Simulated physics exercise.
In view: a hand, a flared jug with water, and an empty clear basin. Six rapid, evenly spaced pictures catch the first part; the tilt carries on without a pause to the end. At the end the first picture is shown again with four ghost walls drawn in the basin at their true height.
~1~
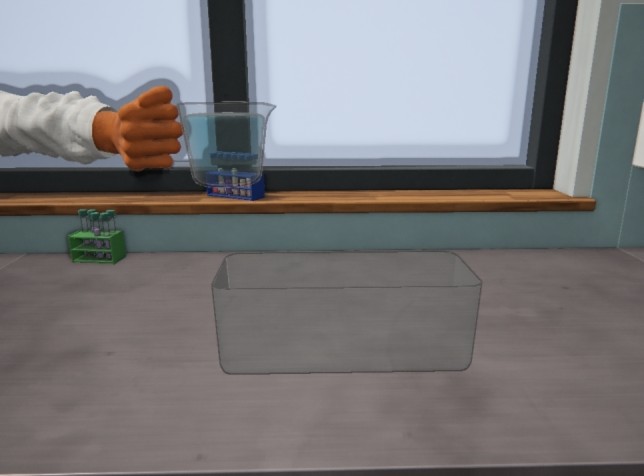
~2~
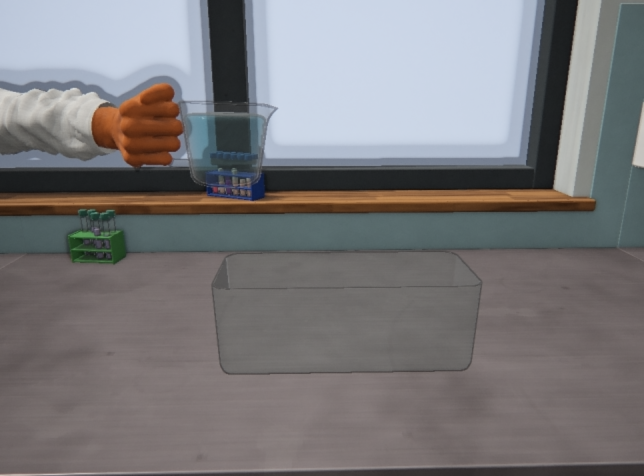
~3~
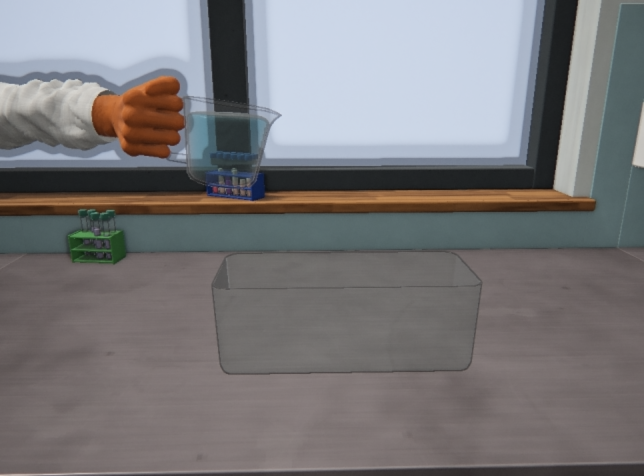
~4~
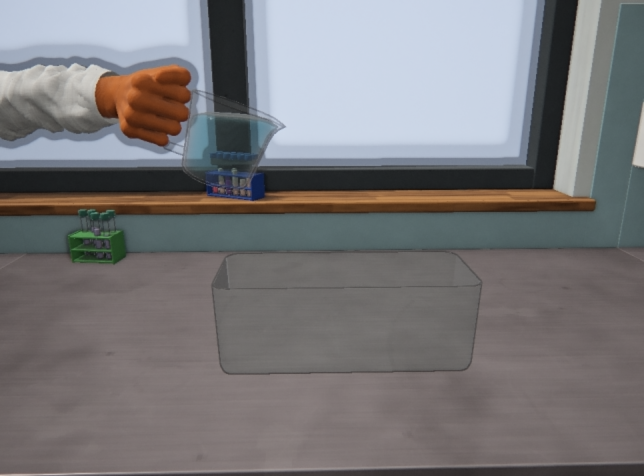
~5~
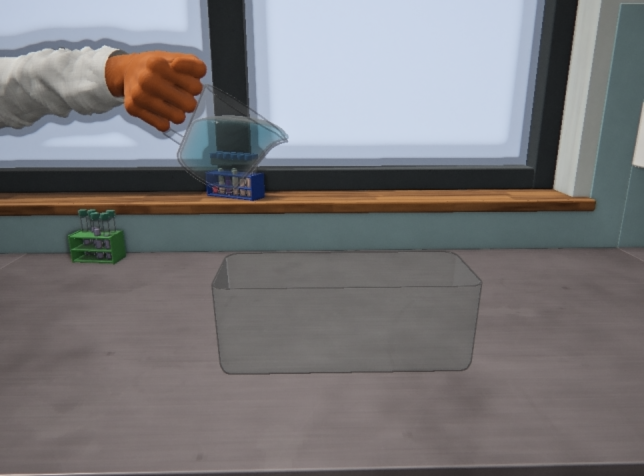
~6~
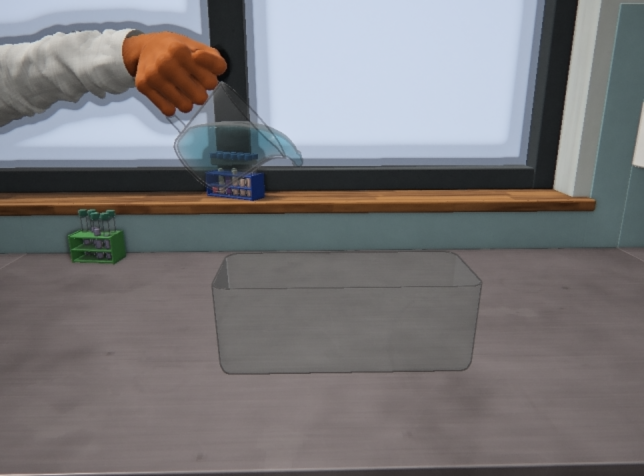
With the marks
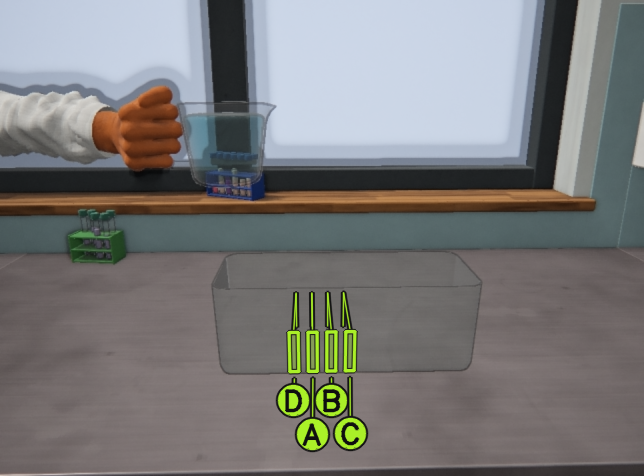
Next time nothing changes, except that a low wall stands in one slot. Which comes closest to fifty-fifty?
B works best here.
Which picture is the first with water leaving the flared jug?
In picture 5.
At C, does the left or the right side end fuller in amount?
More ends on the left.
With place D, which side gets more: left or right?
The right side.
On the marked copy, A at (312, 378); B at (331, 378); C at (349, 377); D at (294, 378).
Choosing A, about 11 % ends left of the wall and 88 % right of it.
Choosing B, about 54 % ends left of the wall and 44 % right of it.
Choosing C, about 87 % ends left of the wall and 9 % right of it; 4 % is lost outside.
Choosing D, about 3 % ends left of the wall and 95 % right of it.
